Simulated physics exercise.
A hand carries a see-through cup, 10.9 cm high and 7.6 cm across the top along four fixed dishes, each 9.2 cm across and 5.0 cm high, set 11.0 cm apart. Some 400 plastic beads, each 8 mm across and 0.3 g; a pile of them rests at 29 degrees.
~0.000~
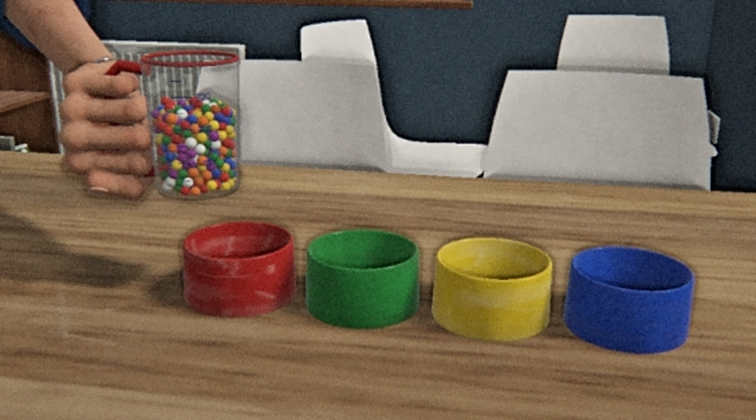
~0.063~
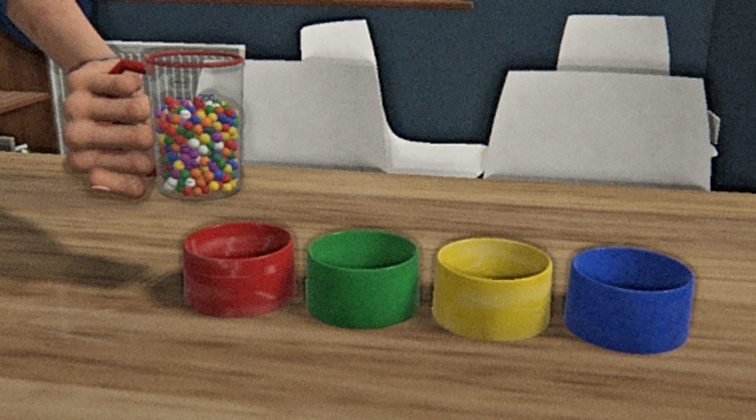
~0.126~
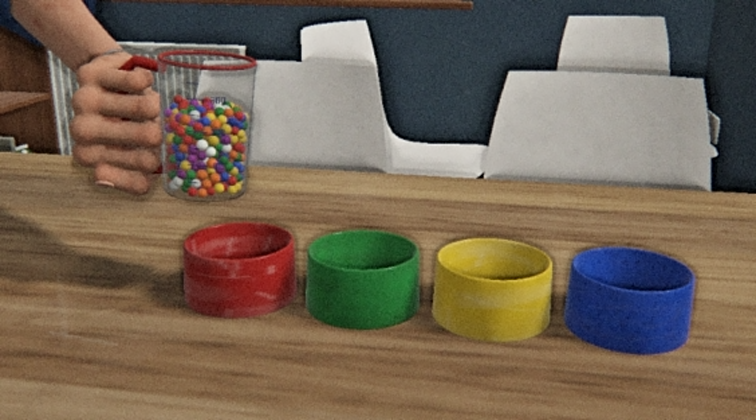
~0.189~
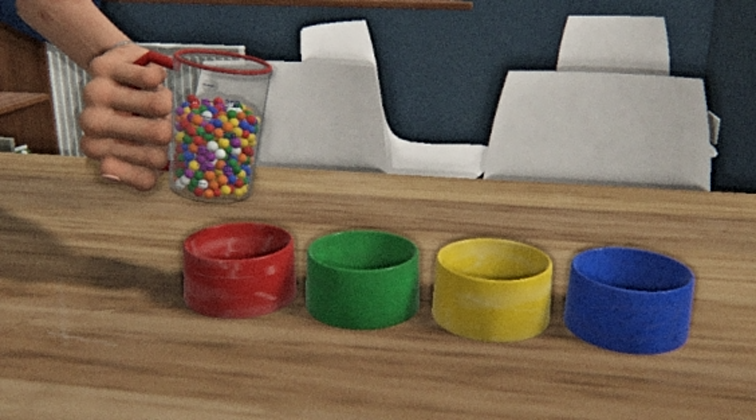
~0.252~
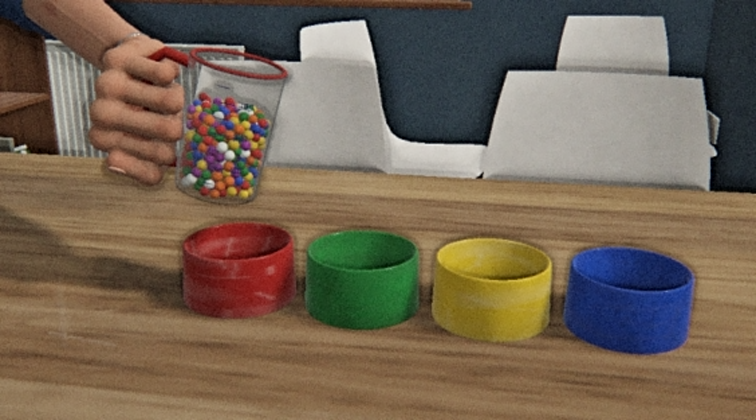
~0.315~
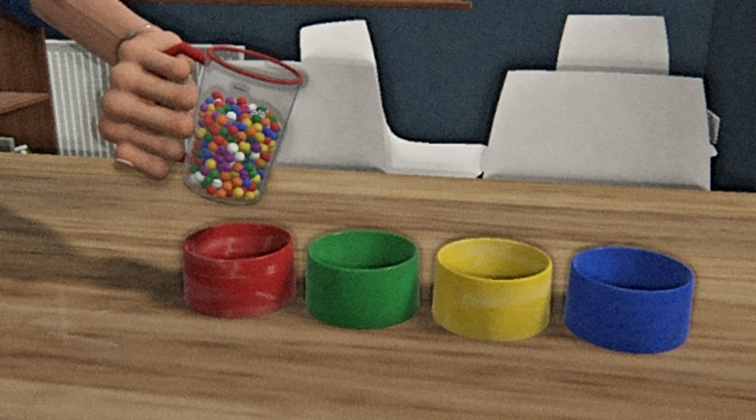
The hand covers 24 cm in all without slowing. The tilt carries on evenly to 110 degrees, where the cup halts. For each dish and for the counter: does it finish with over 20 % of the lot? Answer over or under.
Red dish: Under; blue dish: Over; green dish: Under; yellow dish: Under; on the counter: Over.
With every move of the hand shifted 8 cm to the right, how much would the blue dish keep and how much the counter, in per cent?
Then: Blue 80, counter 20.
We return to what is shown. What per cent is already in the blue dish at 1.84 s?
About 25 per cent by then.
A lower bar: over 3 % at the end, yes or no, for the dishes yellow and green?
Yellow yes, green no.
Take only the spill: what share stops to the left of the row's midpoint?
About 0 per cent.
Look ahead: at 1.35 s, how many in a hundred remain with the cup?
Some 100 per cent of the load.
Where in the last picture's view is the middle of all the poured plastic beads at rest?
Around (582, 310).
Then, at 0.93 s, tilt 62 degrees; cup holds 100 %.
After 1.35 s, tilt 92 degrees; cup holds 100 %.
Then, at 1.84 s, tilt 110 degrees; cup holds 35 %, blue 25 %, yellow 10 %.
In the end, at 2.9 s, red 0 %, blue 40 %, green 0 %, yellow 10 %, counter 50 %.
